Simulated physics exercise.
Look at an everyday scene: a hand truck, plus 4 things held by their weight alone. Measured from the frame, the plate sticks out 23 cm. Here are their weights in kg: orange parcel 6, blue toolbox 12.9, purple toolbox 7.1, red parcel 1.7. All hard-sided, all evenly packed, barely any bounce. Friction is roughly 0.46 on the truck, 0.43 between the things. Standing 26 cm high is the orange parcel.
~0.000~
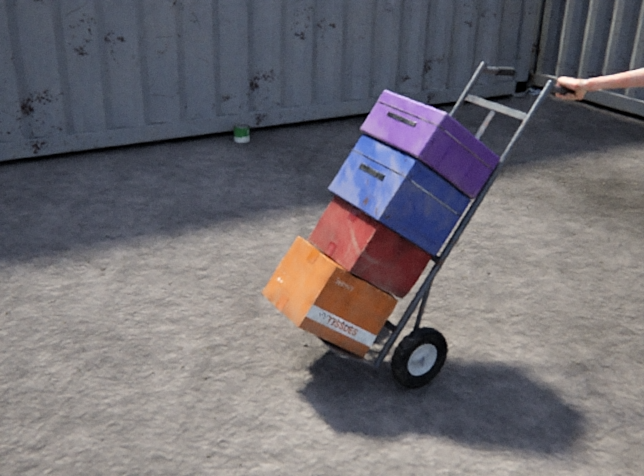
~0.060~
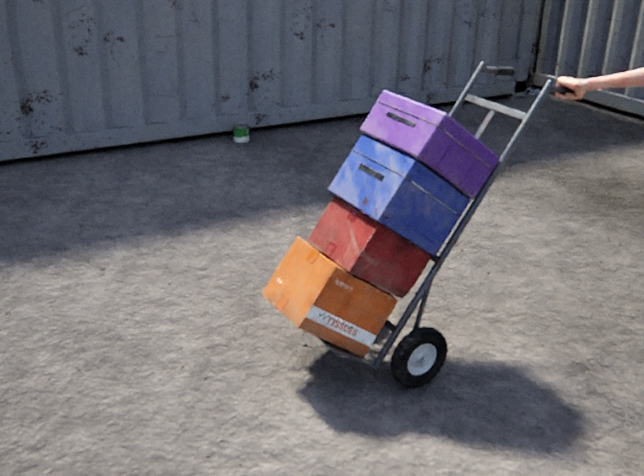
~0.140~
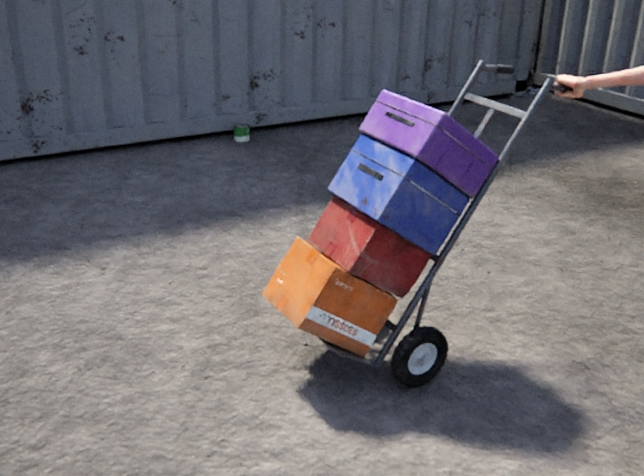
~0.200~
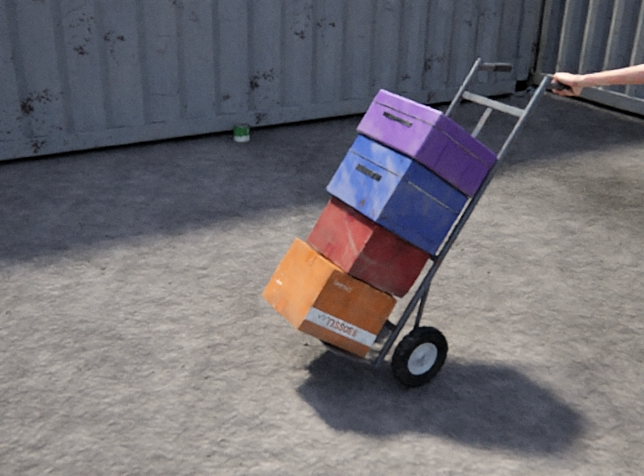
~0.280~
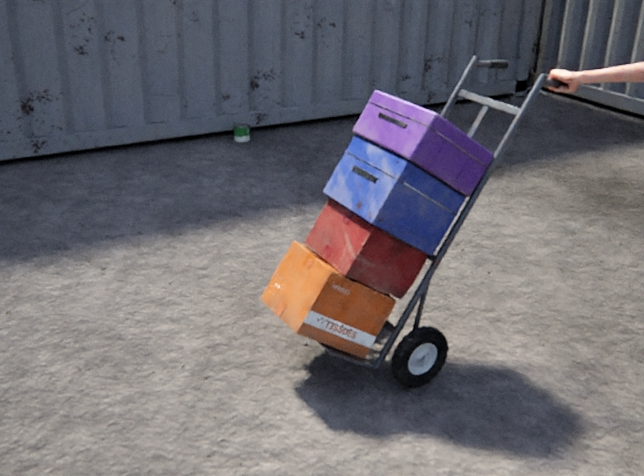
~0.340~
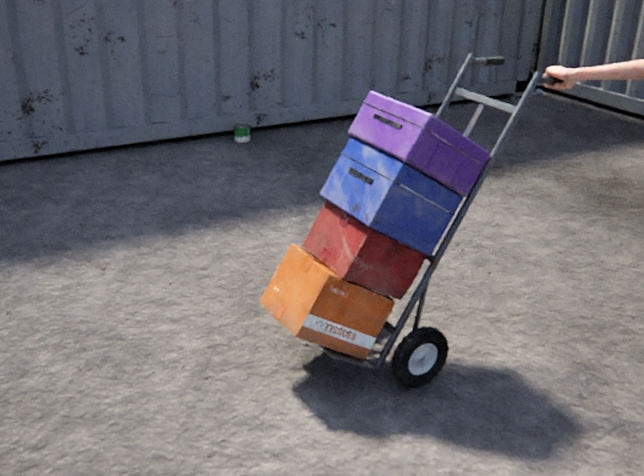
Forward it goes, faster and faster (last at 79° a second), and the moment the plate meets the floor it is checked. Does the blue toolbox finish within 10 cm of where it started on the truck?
No.
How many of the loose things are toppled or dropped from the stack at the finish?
That makes 3.
After 1.04 s, truck upright; blue toolbox 11° off its base near (297, 234); purple toolbox 11° off its base; red parcel 11° off its base.
After 1.34 s, truck upright; blue toolbox 41° off its base near (252, 247); purple toolbox 41° off its base; red parcel 41° off its base.
After 1.54 s, truck upright; blue toolbox and purple toolbox now dropped from the stack; red parcel 72° off its base; orange parcel 6° off its base.
After 1.74 s, truck upright; red parcel upside down; orange parcel 4° off its base.
In the end (2.7 s), dropped from the stack, blue toolbox and purple toolbox; toppled on the truck, red parcel; the last one under 10 cm from the start. In the last view, blue toolbox near (174, 377).
